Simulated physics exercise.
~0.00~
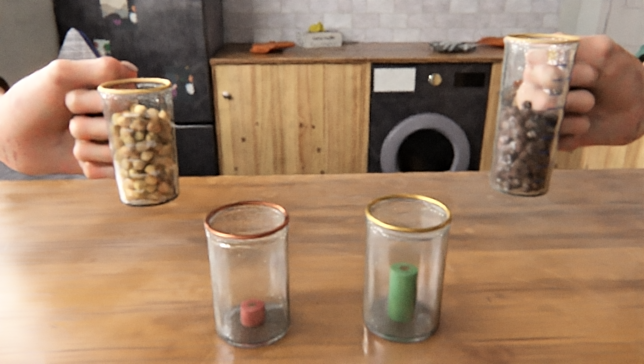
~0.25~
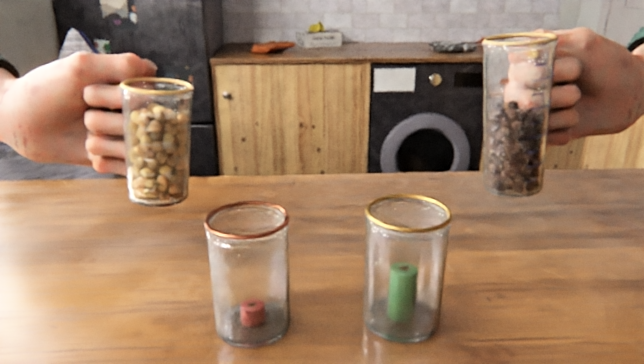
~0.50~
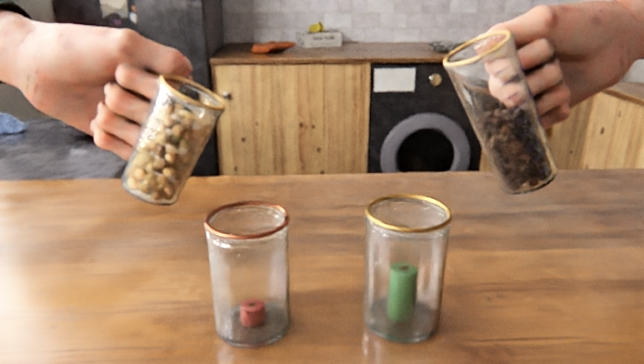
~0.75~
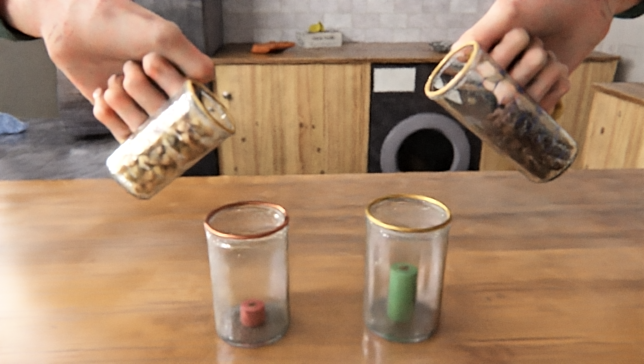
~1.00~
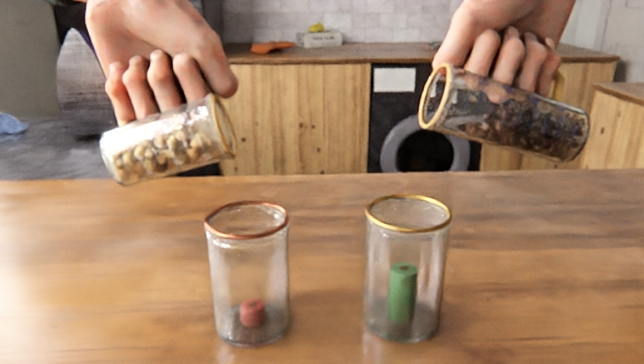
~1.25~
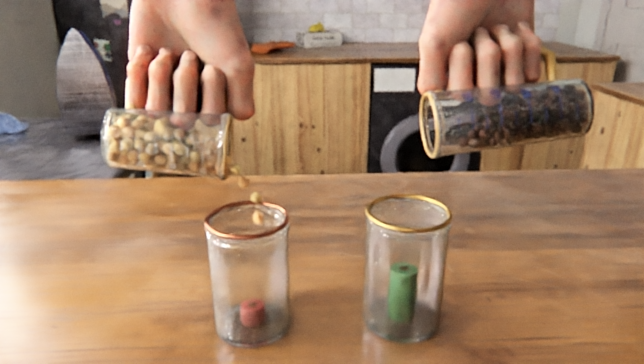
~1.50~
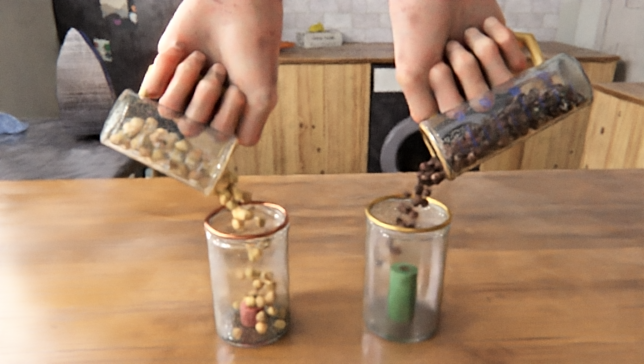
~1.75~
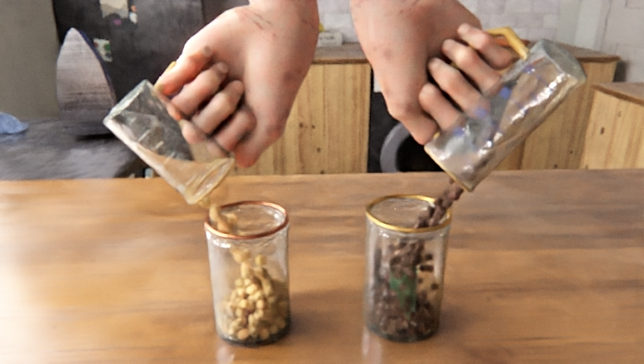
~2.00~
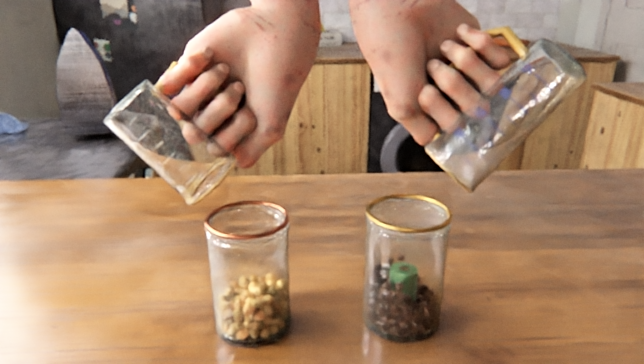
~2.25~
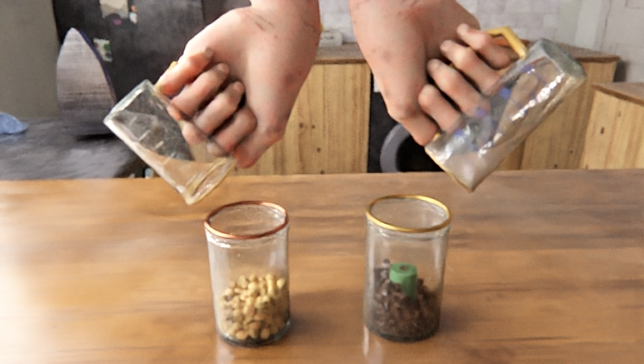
On a wooden table in a kitchen, two clear glasses stand side by side, a short red object in the left one and a taller green one in the right. Two hands hold cups above them, pale nut-like pieces on the left and dark ones on the right. The hands move inward and tip the cups onto their sides. The pale pieces begin falling first, then the dark ones follow, and both cups empty. The red object ends up buried, while the green one's top still shows above the dark pieces, with nothing spilled.
